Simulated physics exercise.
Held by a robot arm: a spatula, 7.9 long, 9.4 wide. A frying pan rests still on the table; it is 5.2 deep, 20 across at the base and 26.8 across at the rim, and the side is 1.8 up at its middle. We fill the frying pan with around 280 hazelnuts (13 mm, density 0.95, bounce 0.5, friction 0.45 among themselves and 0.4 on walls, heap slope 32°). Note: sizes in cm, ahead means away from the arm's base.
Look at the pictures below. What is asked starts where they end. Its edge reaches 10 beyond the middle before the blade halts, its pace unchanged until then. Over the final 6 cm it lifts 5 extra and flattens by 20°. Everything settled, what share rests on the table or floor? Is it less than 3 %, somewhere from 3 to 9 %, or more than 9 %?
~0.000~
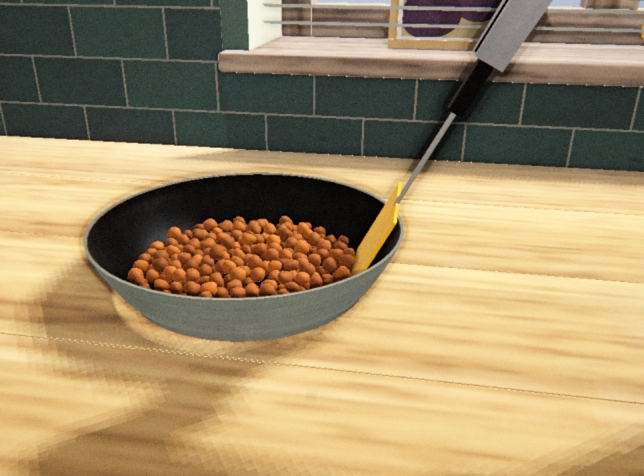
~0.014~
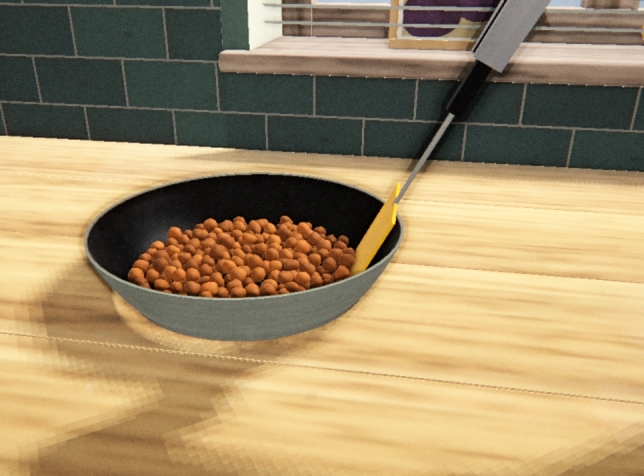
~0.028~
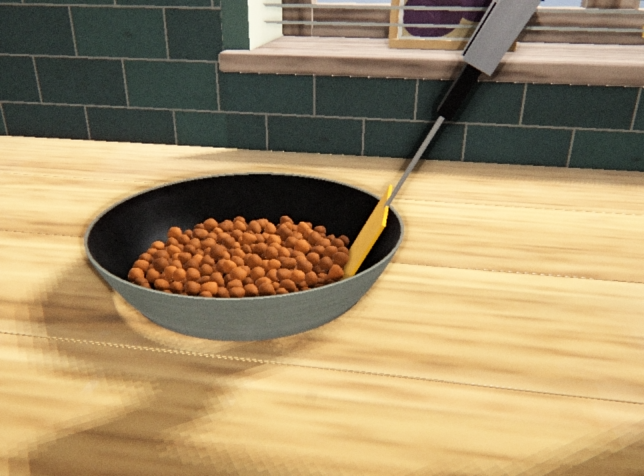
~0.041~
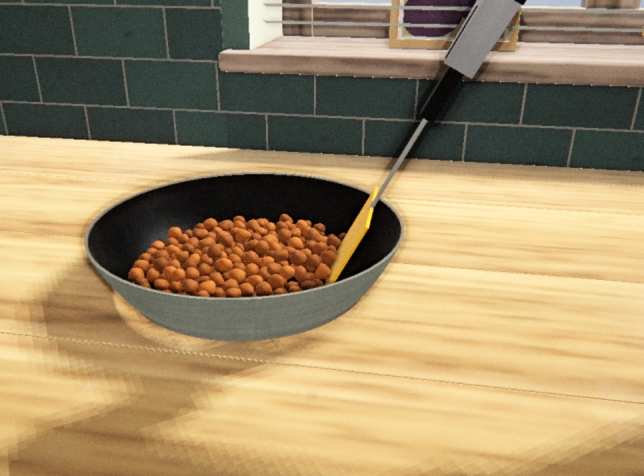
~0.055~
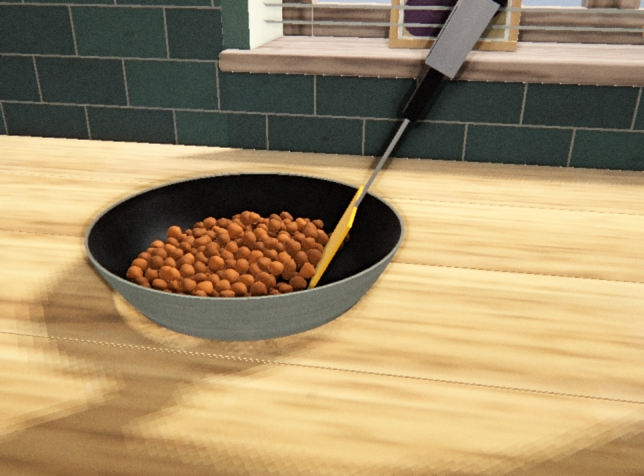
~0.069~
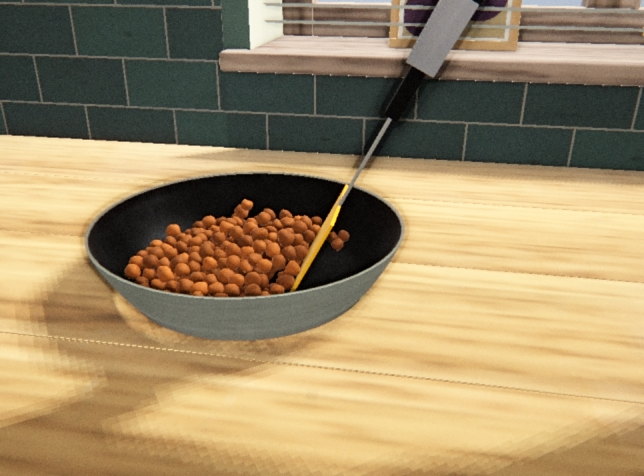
It is more than 9 %.
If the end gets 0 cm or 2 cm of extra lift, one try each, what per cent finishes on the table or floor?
Some 25 and 35 per cent.
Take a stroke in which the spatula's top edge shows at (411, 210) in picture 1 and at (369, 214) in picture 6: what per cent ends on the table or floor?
20 per cent.
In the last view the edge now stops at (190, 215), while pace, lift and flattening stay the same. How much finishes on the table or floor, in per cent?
Roughly 5 per cent, I'd say.
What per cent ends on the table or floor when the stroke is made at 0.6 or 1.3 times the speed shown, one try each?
Some 20 per cent, then some 30 per cent, on the table or floor.
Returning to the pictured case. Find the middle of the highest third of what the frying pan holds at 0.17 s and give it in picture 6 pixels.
Roughly pixel (174, 229).
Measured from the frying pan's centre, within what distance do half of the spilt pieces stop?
Some 44 centimetres.
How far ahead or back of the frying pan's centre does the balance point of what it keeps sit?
It rests close to 4.0 centimetres ahead of centre.
After 0.12 s, sloping 63°, highest piece 7 above the table; 275 in the frying pan.
After 0.17 s, sloping 58°, highest piece 7 above the table; 275 in the frying pan.
After 0.39 s, sloping 43°, highest piece 22 above the table; 192 in the frying pan, 23 on the table or floor, 60 on the blade or in flight.
After 1.44 s, sloping 43°, highest piece 4 above the table; 192 in the frying pan, 83 on the table or floor.
At rest, 192 in the frying pan, 83 on the table or floor. That is 30 % on the table or floor.
